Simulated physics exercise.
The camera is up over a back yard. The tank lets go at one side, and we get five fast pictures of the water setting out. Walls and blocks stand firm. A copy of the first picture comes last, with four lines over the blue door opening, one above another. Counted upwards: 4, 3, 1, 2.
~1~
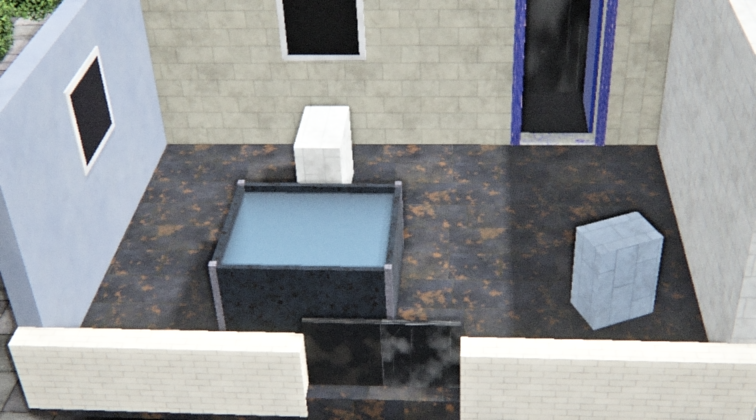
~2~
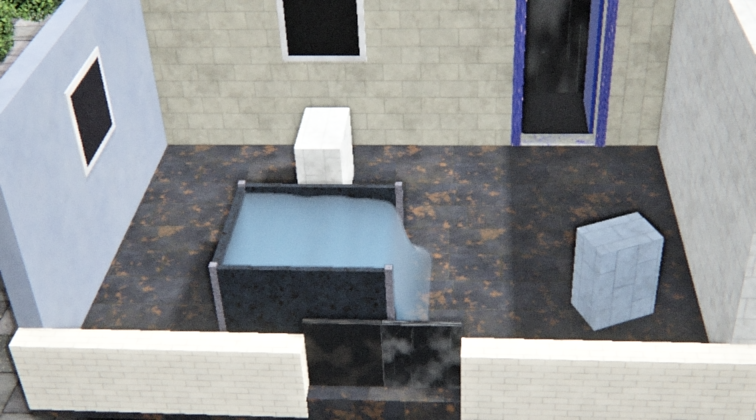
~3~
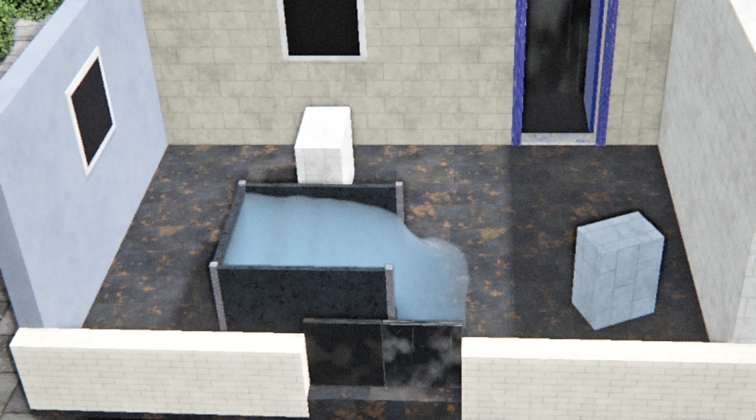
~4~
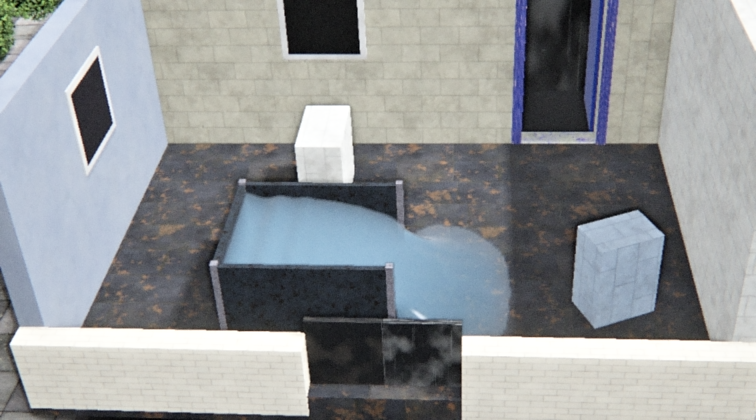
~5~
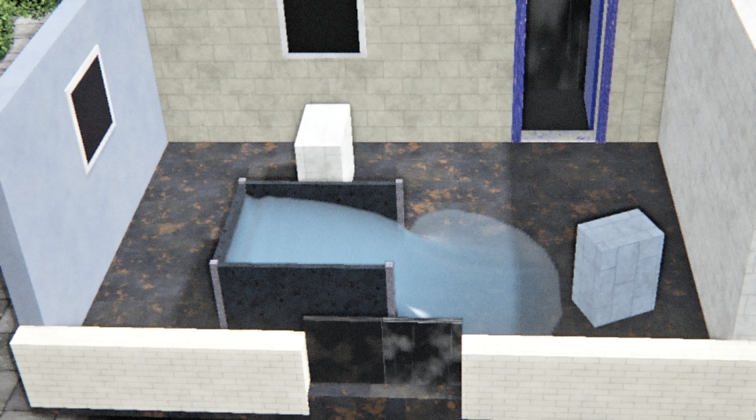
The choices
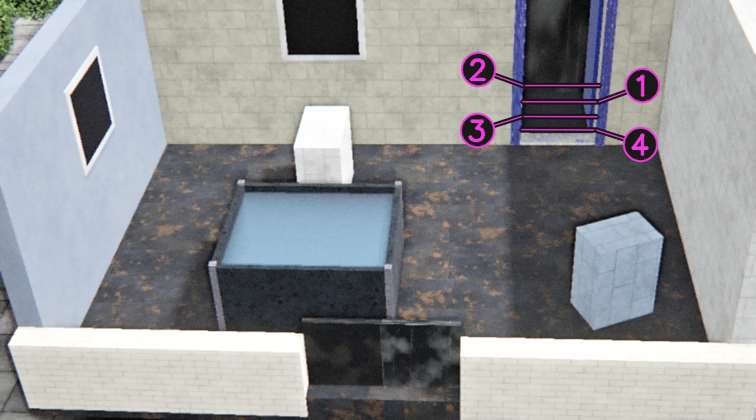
A square tank of pale blue water with dark sides stands left of centre in a walled back yard, seen from above by a still camera. Behind it is a white block, with a blue-framed doorway at the back right, a pale grey-blue block at right, and a dark gate between low cream walls in front. The tank's right side opens, and water pours out rightward, spreading in a rounded sheet across the dark, rust-flecked ground towards the grey-blue block.
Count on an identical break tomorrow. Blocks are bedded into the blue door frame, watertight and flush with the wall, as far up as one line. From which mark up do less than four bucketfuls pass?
Take 4.
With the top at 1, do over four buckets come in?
No, that is safe.
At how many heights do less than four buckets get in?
All four.
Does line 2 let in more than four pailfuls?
No, that is safe.
On the marked copy, 1 at (560, 101); 2 at (561, 85); 3 at (559, 116); 4 at (558, 129); from the bottom up 4, 3, 1, 2.
If 1 is chosen, nothing gets over.
If 2 is chosen, nothing gets over.
If 3 is chosen, nothing gets over.
If 4 is chosen, a splash gets over, under a bucket.
